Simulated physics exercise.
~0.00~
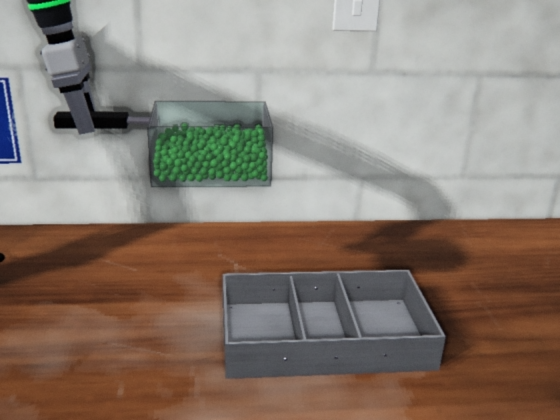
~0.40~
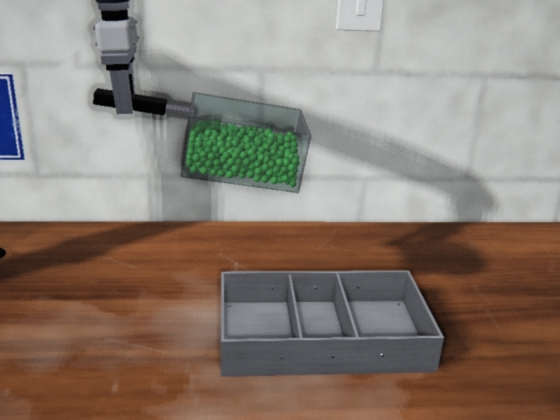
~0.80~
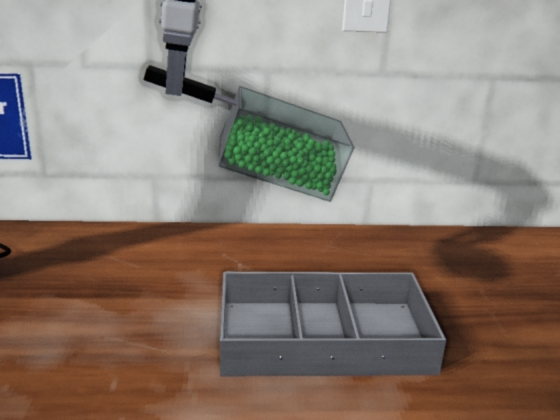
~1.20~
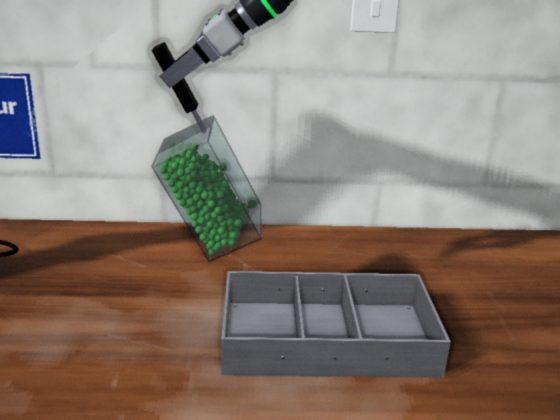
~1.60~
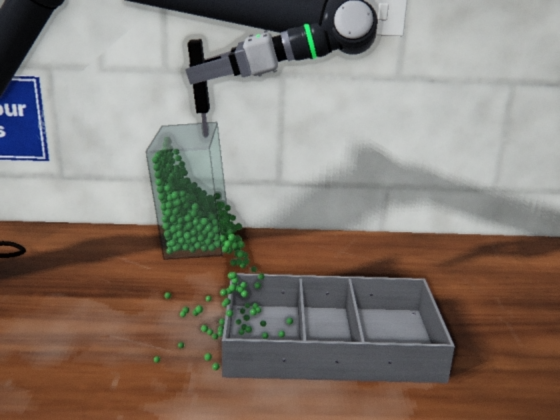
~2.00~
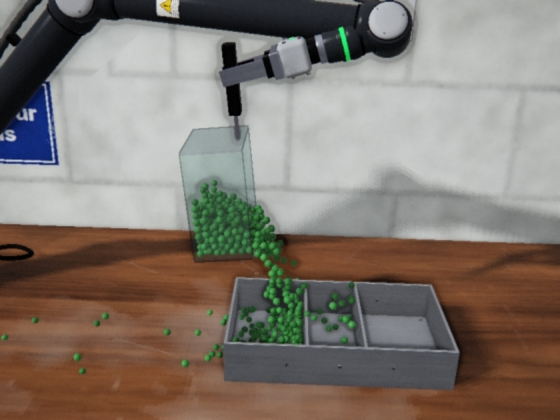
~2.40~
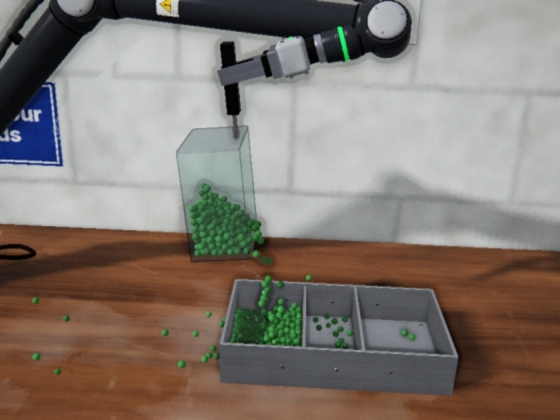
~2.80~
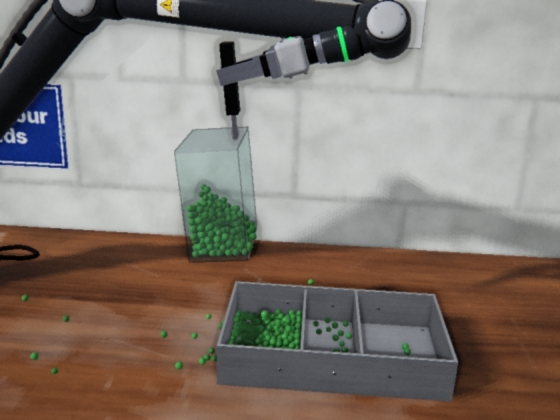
Above a wooden table, a robot arm tips green beads from a clear box, partly filling a divided gray tray.
